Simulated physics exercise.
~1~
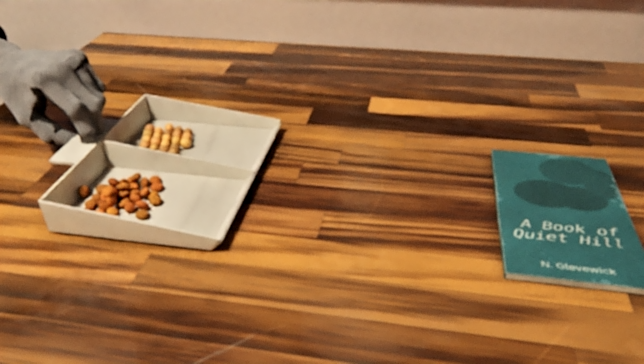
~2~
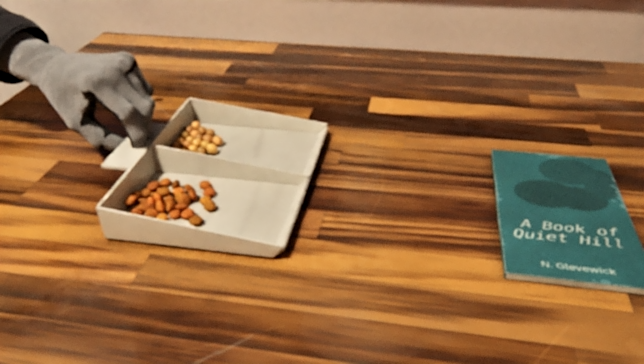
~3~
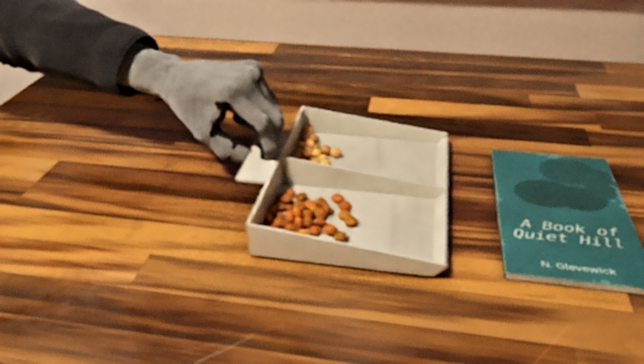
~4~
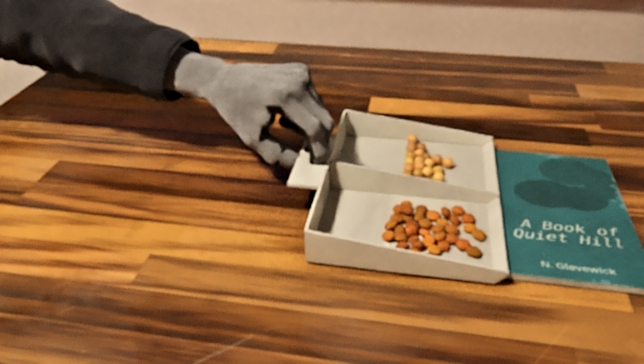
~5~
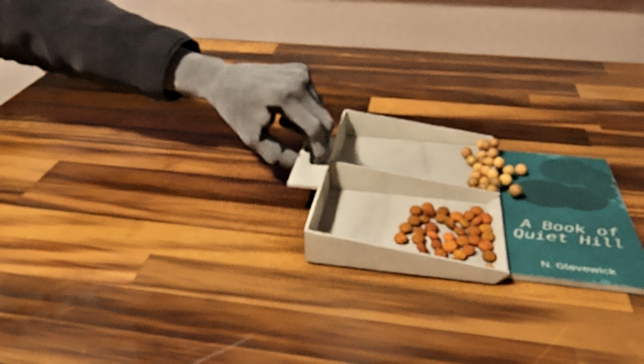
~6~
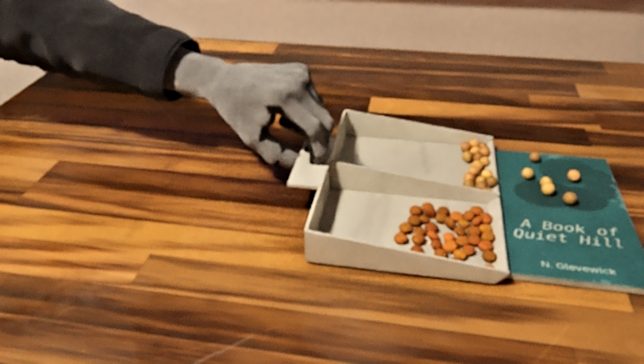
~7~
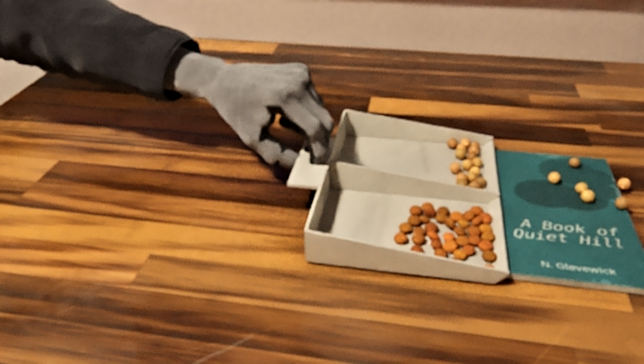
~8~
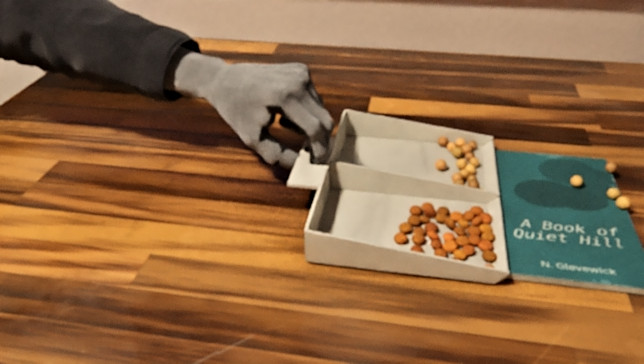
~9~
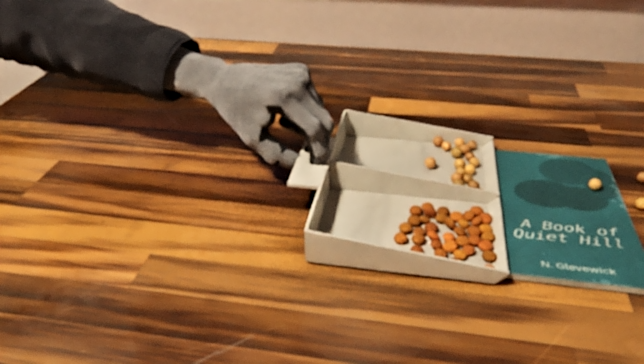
On a striped wooden tabletop, a gray-gloved hand holds the tab of a pale divided tray, with reddish-brown pieces in the front section and smaller tan ones in the back. The hand pushes the tray to the right toward a thin teal book lying flat. The tray reaches the book's edge and stops, and both piles slide toward the front rim. The reddish-brown pieces gather there and stay inside. Several tan ones go over the rim and roll across the cover toward the right, while the rest settle back in the tray, still held by the hand.
